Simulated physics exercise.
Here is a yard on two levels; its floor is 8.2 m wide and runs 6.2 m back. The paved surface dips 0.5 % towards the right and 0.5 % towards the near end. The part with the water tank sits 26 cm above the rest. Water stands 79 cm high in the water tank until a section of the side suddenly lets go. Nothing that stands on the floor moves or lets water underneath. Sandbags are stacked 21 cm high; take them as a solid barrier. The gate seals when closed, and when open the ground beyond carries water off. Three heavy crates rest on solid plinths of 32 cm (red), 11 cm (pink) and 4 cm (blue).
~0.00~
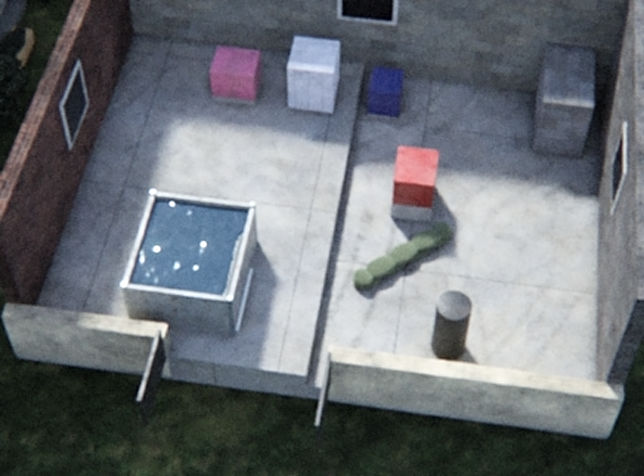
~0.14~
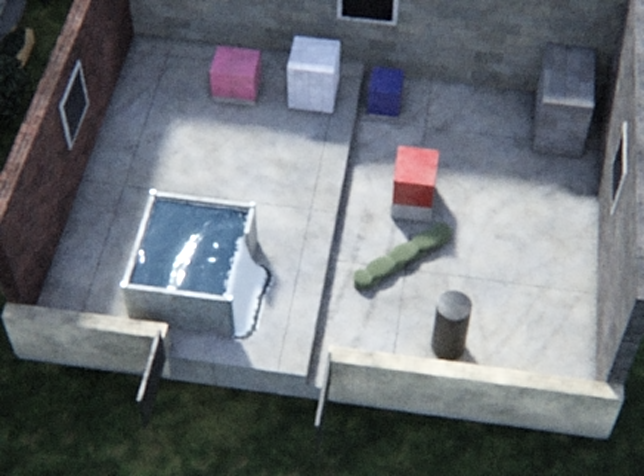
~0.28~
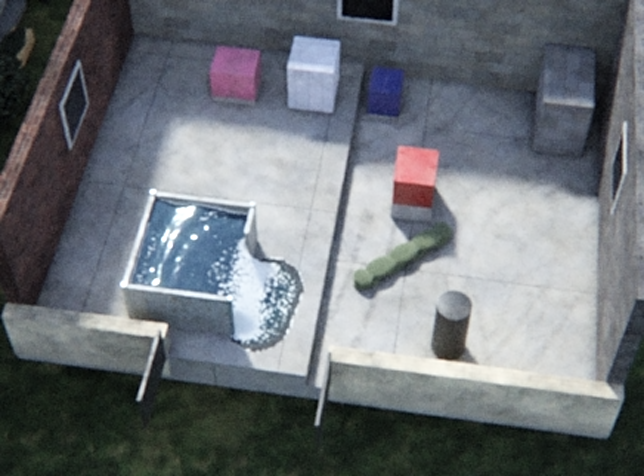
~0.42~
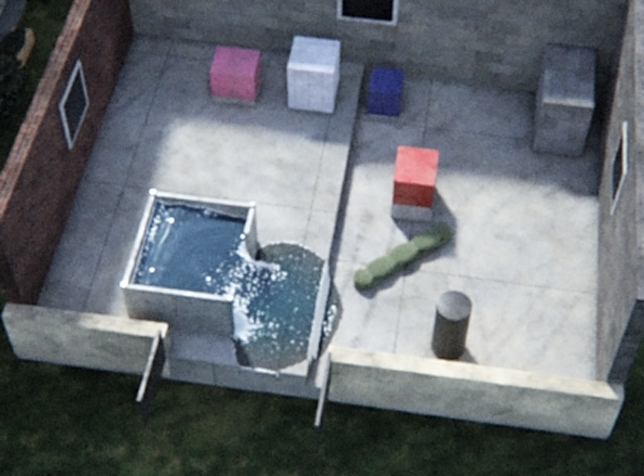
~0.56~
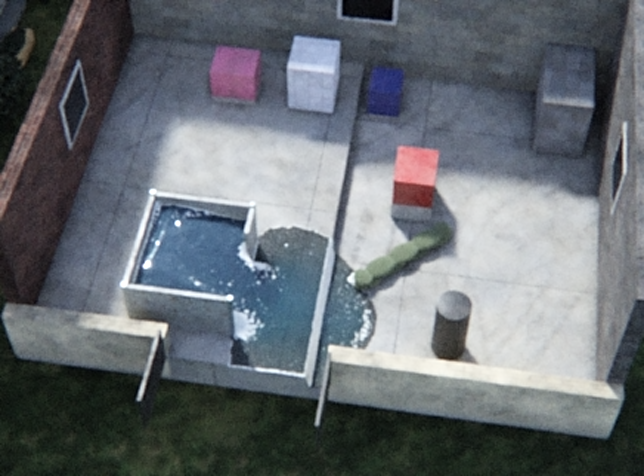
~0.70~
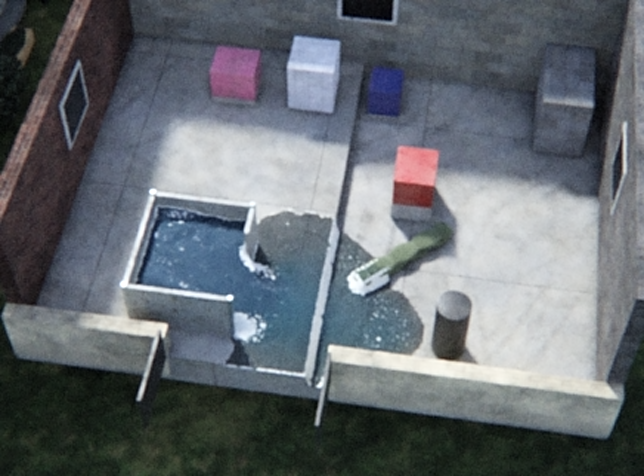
Water bursts from the right side of a pale, square tank at the left front of a walled, paved yard, seen steadily from high above. Pink, white and blue boxes line the back, with a grey block, a red-topped box, a green curved row of sandbags and a dark cylinder to the right. The foaming water spreads across the paving, crosses the step rightward and reaches the sandbags' near end while the tank's level sinks.
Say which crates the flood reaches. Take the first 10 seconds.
The red crate escapes dry; the pink crate keeps dry; the blue crate is wetted.
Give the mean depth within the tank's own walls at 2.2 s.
Some 26 cm.
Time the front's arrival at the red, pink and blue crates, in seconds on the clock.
Arrival: Red 1.0 s, pink not in the 10 s, blue 3.2 s.
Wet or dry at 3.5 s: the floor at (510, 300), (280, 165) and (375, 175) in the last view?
In turn: Flooded, not reached, under water.
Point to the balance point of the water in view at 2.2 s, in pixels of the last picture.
At about (350, 313).
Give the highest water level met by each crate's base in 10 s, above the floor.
Peaks in cm: Red 18, pink 0, blue 12.
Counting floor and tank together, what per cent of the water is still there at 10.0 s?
About 82 per cent.
After 1.4 s water covers 20 % of the floor and is deepest (33 cm) near (247, 310); red plinth reached, pink plinth not reached, blue plinth not reached.
After 2.2 s water covers 30 % of the floor and is deepest (35 cm) near (589, 410); red plinth reached, pink plinth not reached, blue plinth not reached.
After 3.5 s water covers 35 % of the floor and is deepest (22 cm) near (576, 408); red plinth reached, pink plinth not reached, blue plinth reached.
After 6.0 s water covers 50 % of the floor and is deepest (22 cm) near (595, 116); red plinth reached, pink plinth not reached, blue plinth reached.
After 10.0 s water covers 55 % of the floor and is deepest (11 cm) near (464, 140); highest at the red plinth 18 cm, highest at the pink plinth 0 cm, highest at the blue plinth 12 cm.
